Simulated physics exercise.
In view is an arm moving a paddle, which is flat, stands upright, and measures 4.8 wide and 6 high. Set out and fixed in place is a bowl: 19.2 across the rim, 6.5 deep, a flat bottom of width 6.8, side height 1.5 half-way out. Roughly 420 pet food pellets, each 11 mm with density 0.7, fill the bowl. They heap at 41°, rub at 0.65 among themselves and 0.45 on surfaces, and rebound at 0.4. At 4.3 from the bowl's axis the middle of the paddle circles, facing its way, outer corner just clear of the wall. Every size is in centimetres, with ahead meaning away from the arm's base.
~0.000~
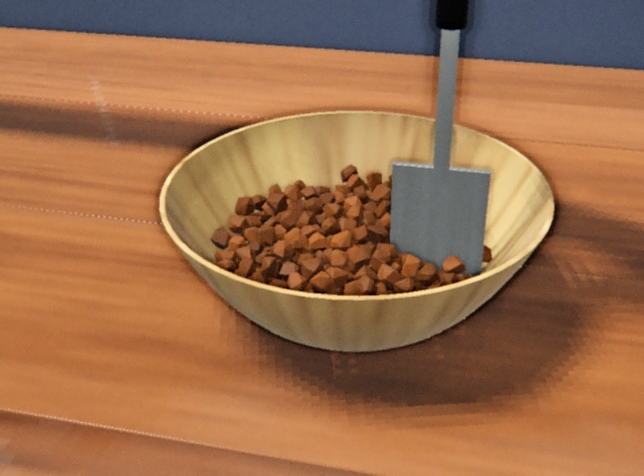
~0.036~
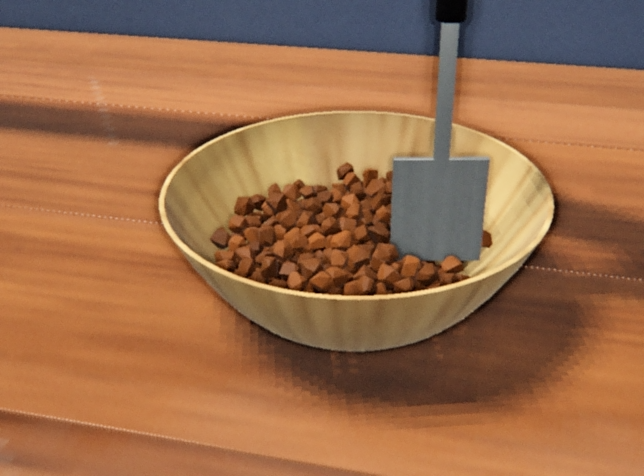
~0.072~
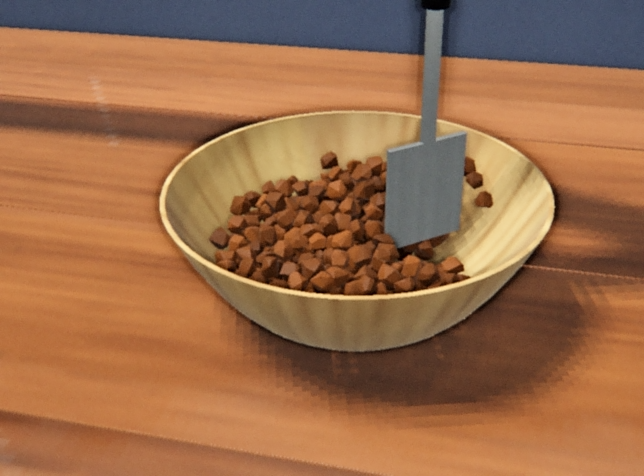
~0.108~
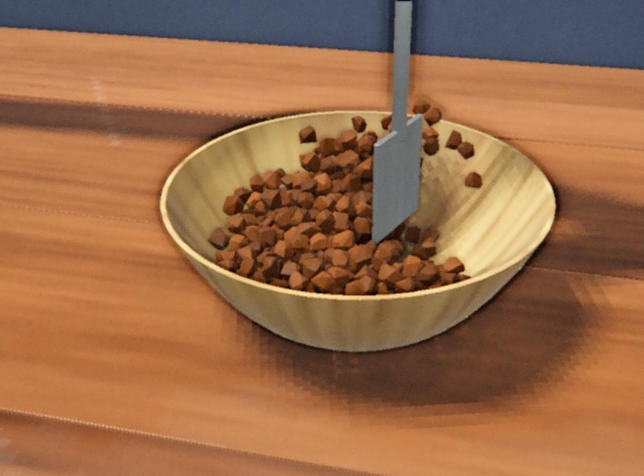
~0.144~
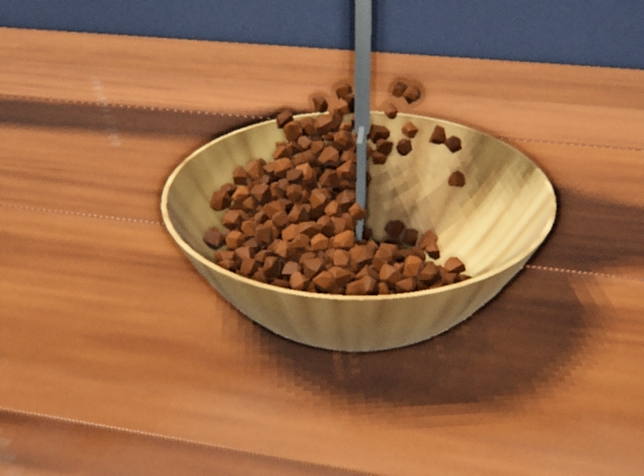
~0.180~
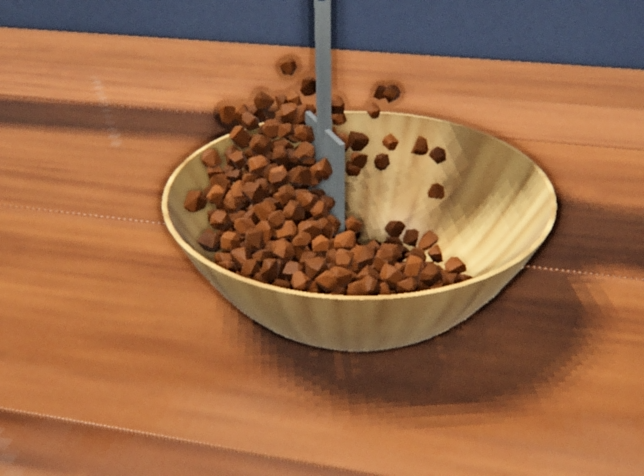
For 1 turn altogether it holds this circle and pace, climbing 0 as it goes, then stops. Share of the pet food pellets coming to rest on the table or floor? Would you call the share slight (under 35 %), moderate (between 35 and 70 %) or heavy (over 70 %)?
I would call it slight.
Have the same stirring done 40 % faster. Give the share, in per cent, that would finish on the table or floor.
I'd expect about 45 %.
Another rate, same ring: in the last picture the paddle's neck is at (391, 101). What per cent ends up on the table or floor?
Close to 10 in a hundred.
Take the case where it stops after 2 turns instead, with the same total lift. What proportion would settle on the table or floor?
Close to 45 in a hundred.
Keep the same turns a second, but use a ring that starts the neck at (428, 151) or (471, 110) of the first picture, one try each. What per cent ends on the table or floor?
25 and 15 per cent.
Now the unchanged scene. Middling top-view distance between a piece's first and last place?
9 centimetres.
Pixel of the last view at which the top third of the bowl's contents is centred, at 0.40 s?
I'd put it close to (445, 253).
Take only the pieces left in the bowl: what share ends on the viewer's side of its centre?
I'd say around 35 per cent.
After 0.29 s, 214° round, highest piece 9 above the table; 390 in the bowl, 6 on the table or floor, 26 in flight or on the tool.
After 0.40 s, 301° round, highest piece 10 above the table; 352 in the bowl, 40 on the table or floor, 30 in flight or on the tool.
After 0.65 s, 0° round, highest piece 7 above the table; 316 in the bowl, 106 on the table or floor.
After 1.35 s, 0° round, highest piece 7 above the table; 316 in the bowl, 106 on the table or floor.
At rest, 316 in the bowl, 106 on the table or floor. That is 25 % on the table or floor.
